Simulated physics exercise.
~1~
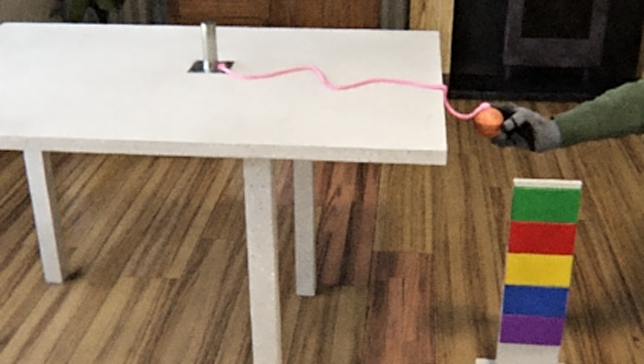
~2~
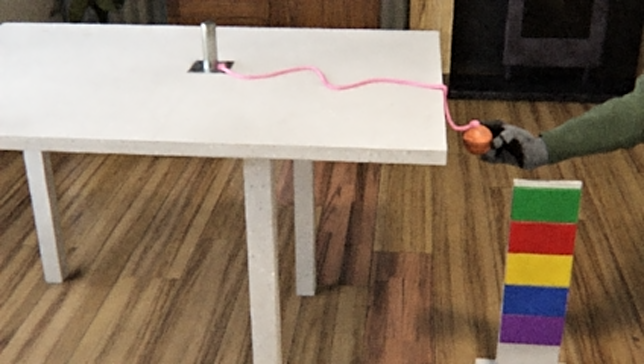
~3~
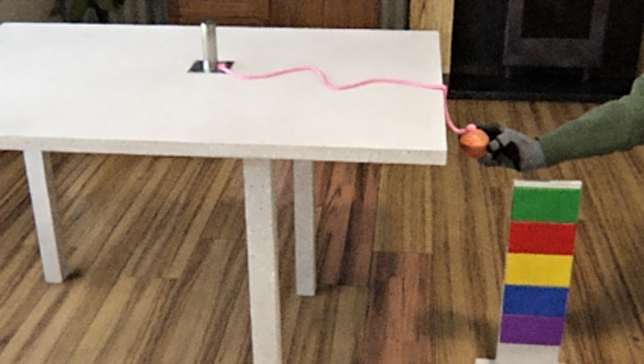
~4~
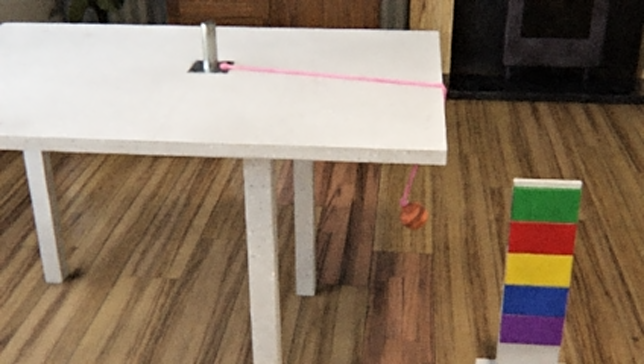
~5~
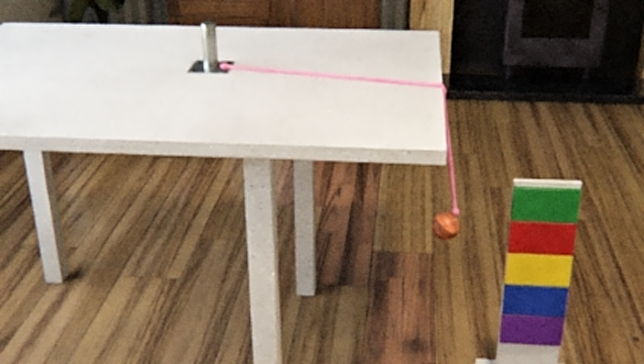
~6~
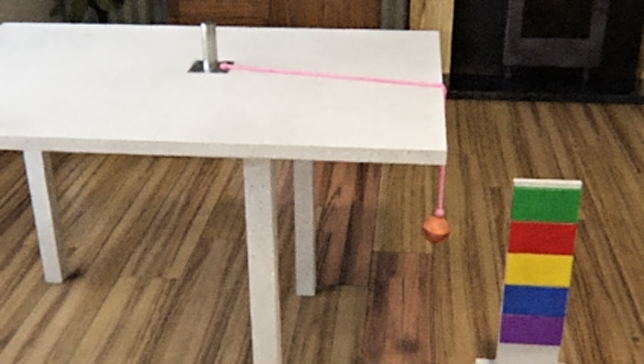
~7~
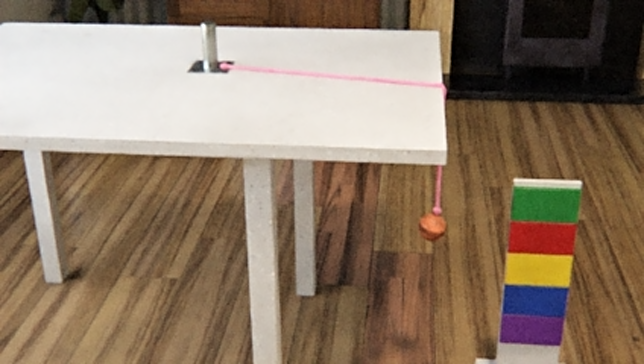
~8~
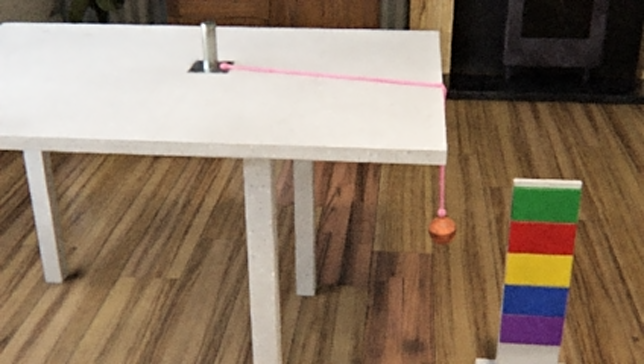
An orange ball on a pink cord drops from a gloved hand, swings, and hangs level with red.
